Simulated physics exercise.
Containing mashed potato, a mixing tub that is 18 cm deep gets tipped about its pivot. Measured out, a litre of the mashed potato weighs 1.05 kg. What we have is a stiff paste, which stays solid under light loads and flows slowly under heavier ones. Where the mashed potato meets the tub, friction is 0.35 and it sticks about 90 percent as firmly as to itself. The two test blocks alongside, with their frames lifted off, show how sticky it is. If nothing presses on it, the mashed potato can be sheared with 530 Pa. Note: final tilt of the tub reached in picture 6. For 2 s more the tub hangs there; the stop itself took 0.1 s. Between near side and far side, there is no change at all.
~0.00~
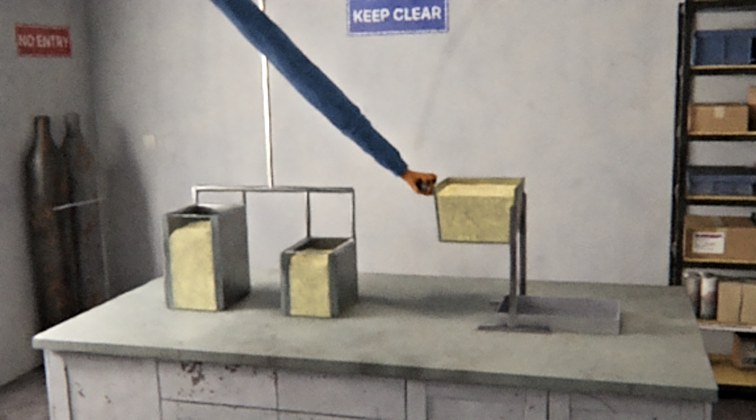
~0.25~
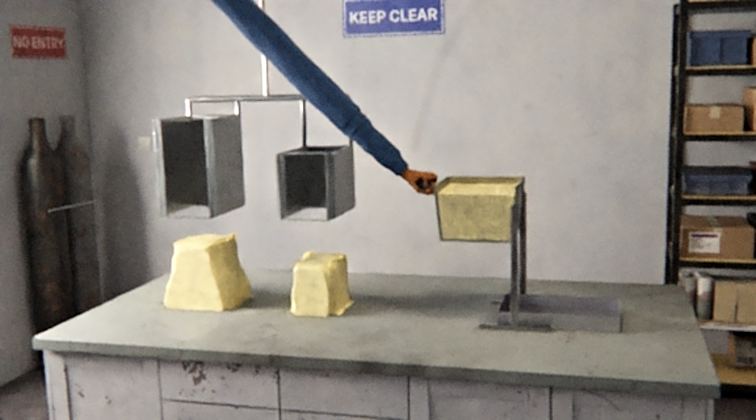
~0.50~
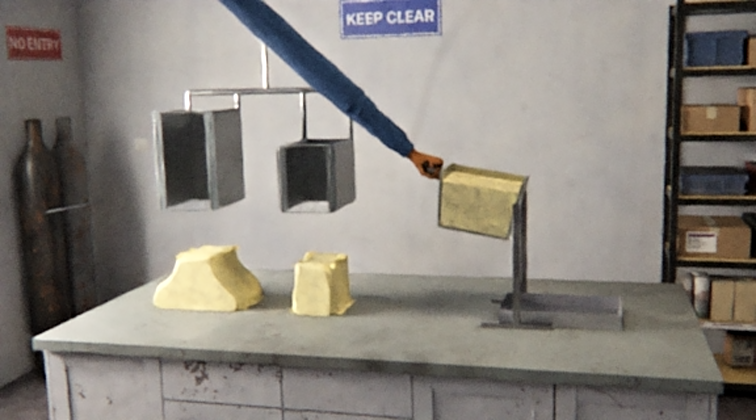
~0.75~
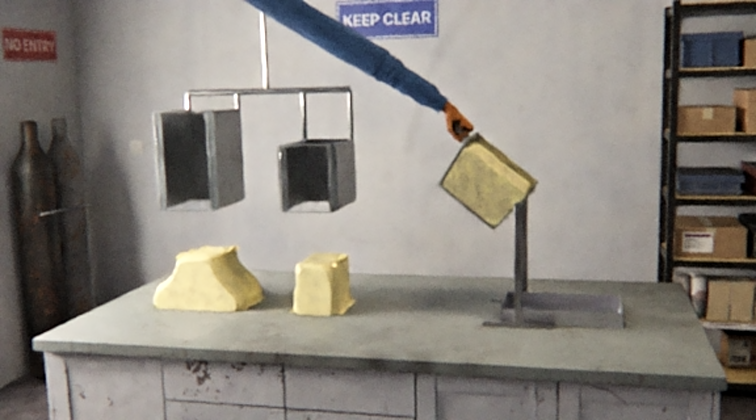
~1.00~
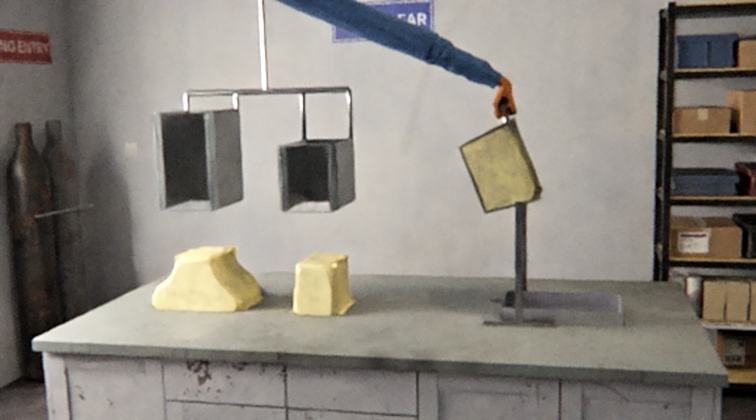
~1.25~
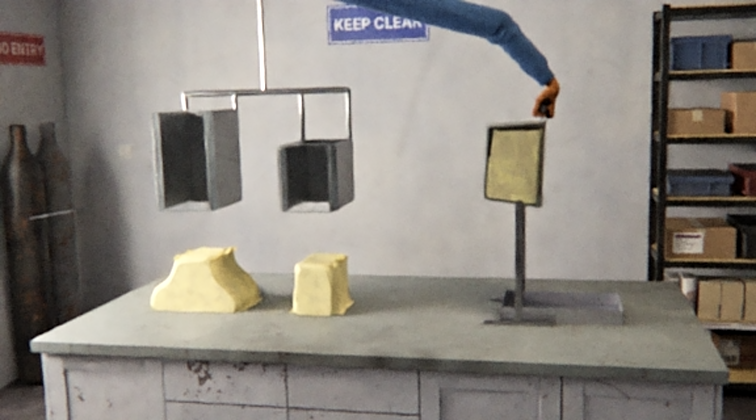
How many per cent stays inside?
37 %.
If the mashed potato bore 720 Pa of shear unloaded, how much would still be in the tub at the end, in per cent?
45 %.
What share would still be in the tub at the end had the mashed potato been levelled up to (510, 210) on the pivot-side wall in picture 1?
It would be close to 65 percent.
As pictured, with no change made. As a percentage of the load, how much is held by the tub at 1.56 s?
Some 55 per cent.
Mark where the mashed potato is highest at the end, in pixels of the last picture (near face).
At about (508, 175).
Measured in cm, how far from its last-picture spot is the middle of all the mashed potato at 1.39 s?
Displacement noted: Approx. 4 cm... about that.
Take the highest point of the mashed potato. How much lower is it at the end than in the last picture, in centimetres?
Roughly 15 cm.
After 1.39 s, the tub is at 93 degrees and holds 90 %.
After 1.56 s, the tub is at 93 degrees and holds 55 %.
After 1.73 s, the tub is at 93 degrees and holds 38 %.
After 1.90 s, the tub is at 93 degrees and holds 37 %.
After 3.25 s, the tub is at 93 degrees and holds 37 %.
